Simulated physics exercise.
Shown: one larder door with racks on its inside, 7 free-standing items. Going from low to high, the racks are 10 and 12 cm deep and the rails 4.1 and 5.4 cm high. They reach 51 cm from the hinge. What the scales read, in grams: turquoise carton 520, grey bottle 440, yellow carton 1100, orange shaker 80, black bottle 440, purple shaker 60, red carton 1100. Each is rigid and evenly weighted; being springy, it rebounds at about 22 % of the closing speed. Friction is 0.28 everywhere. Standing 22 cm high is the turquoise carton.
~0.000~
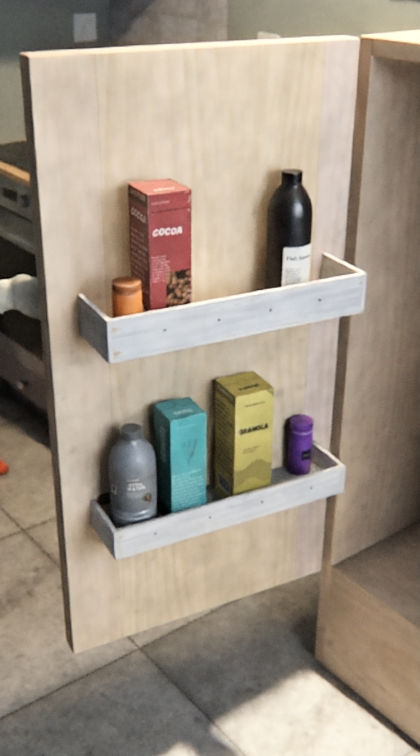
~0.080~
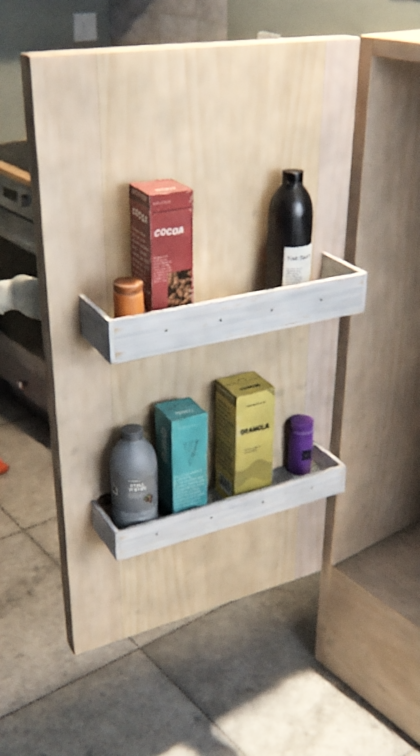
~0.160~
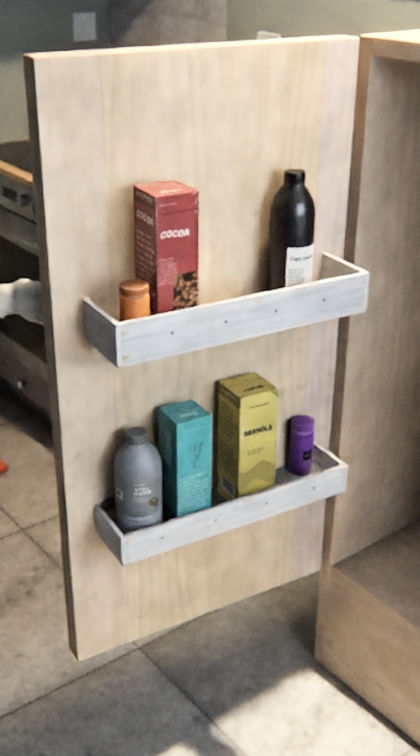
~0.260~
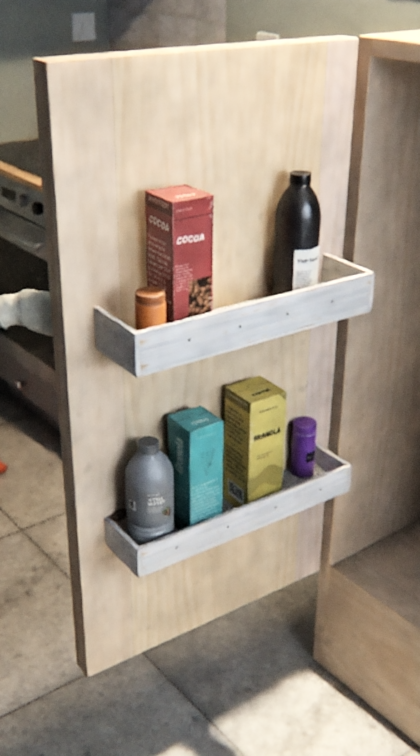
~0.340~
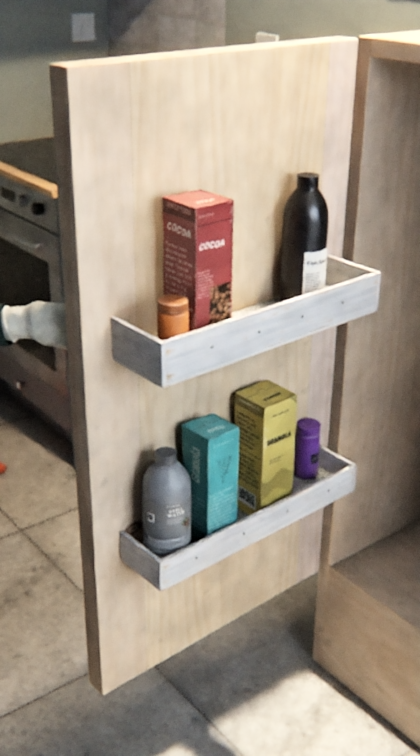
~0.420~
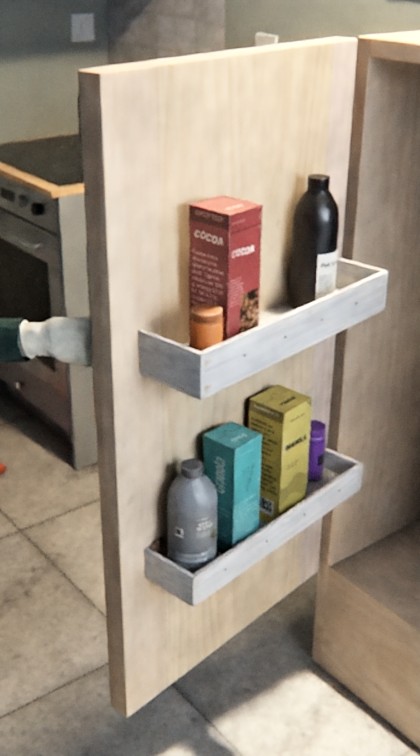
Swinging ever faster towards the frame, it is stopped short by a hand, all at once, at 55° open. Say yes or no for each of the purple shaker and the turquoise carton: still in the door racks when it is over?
Purple shaker - yes; turquoise carton - no.
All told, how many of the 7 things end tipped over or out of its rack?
In total, 3.
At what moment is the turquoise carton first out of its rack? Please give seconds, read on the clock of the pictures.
It happens near 0.8 s.
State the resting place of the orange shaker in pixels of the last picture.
End point: Approx. (349, 363).
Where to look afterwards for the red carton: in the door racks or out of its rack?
Red carton: Goes out of bounds.
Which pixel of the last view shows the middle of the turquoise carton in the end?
It comes to rest near (379, 724).
By 0.72 s, open by 55°; turquoise carton tilted 24° near (348, 509); grey bottle tilted 27°; red carton tilted 21°.
By 1.12 s, open by 55°; turquoise carton and red carton now out of its rack; grey bottle tilted 70°; black bottle 2 cm from its spot.
By 1.42 s, open by 55°; grey bottle tilted 72°; black bottle 2 cm from its spot.
By 1.62 s, open by 55°; grey bottle on its side; black bottle 2 cm from its spot.
When it is over (3.3 s), out of its rack, turquoise carton and red carton; lying over in the door racks, grey bottle; the other 4 within 5 cm of the start. In the last view, purple shaker near (337, 454), turquoise carton near (379, 724).
